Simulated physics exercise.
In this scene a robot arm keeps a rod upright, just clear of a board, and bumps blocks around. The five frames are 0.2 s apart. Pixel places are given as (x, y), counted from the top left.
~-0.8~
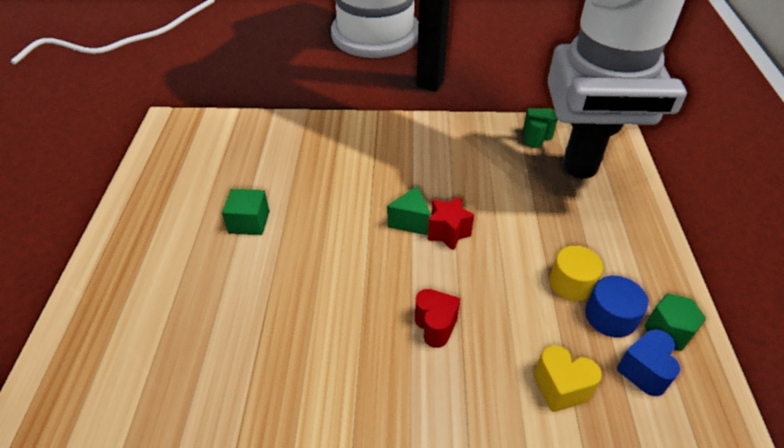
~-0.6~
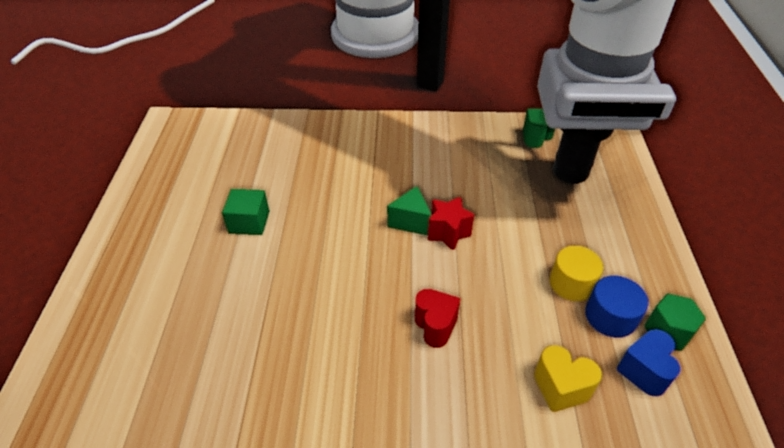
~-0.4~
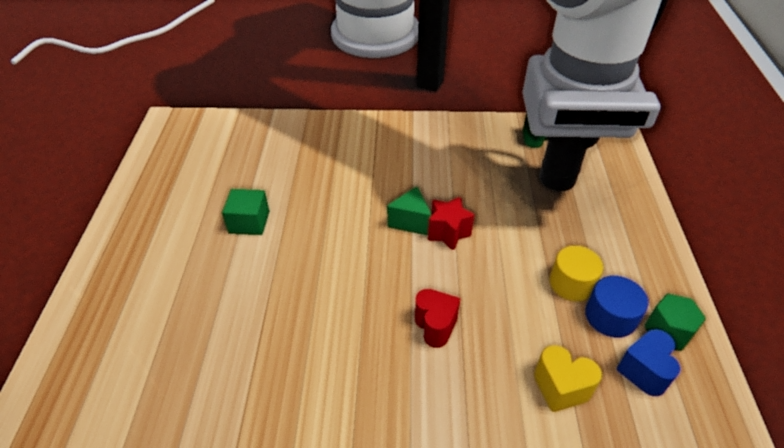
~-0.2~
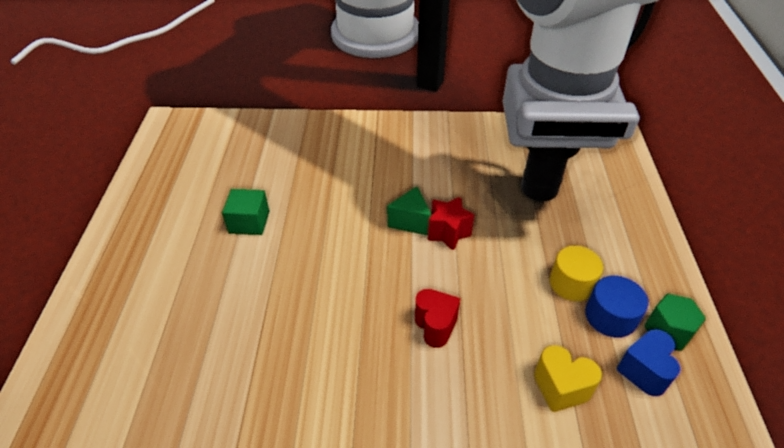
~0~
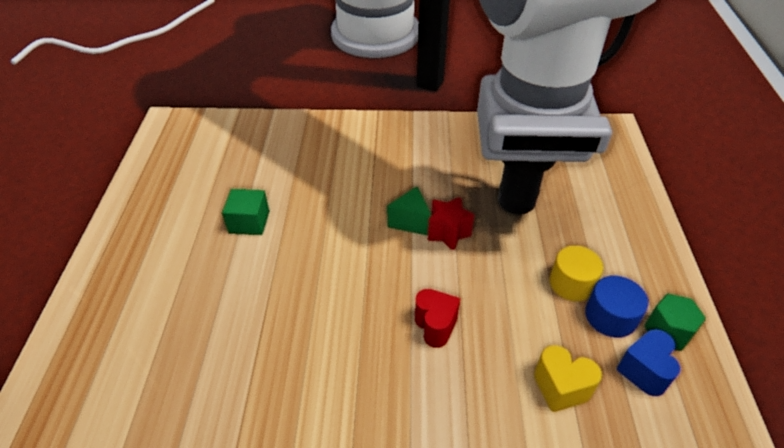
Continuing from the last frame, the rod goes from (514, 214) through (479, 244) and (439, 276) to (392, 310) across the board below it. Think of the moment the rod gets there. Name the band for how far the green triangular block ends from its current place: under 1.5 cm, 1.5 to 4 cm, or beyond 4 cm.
Answer: Less than 1.5 cm.
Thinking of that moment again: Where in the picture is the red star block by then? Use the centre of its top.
When the path ends, it will be at (419, 230).
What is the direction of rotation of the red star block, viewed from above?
My prediction: CW.
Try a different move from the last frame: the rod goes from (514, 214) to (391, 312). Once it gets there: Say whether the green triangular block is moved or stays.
It is moved off its spot.
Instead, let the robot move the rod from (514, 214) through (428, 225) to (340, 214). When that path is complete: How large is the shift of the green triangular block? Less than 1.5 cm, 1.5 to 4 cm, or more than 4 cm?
It will move more than 4 cm.
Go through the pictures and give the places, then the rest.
Tip of the rod at (580, 168), middles of tops, green triangular block at (412, 201), red heart-shaped block at (438, 306), red star block at (451, 211), yellow circle at (580, 262), in the first frame.
Rod at (571, 173), nothing pushed, in the second frame.
Rod at (557, 180), nothing pushed, in the third frame.
Rod at (539, 190), nothing pushed, in the fourth frame.
Rod at (517, 202), green triangular block at (412, 201), red heart-shaped block at (438, 306), red star block at (451, 211), yellow circle at (580, 262), in the fifth frame.
What follows on the original path. One third of the way, rod at (480, 234); green triangular block at (406, 199), turned 15° clockwise; red star block at (438, 216), turned 15° clockwise.
Two thirds of the way, rod at (439, 265); green triangular block at (403, 197), turned 30° clockwise; red star block at (420, 229), turned 85° clockwise.
At the end, rod at (392, 299); green triangular block at (403, 197), turned 25° clockwise; red heart-shaped block at (434, 311), turned 25° anticlockwise; red star block at (419, 230), turned 85° clockwise; yellow circle unmoved.
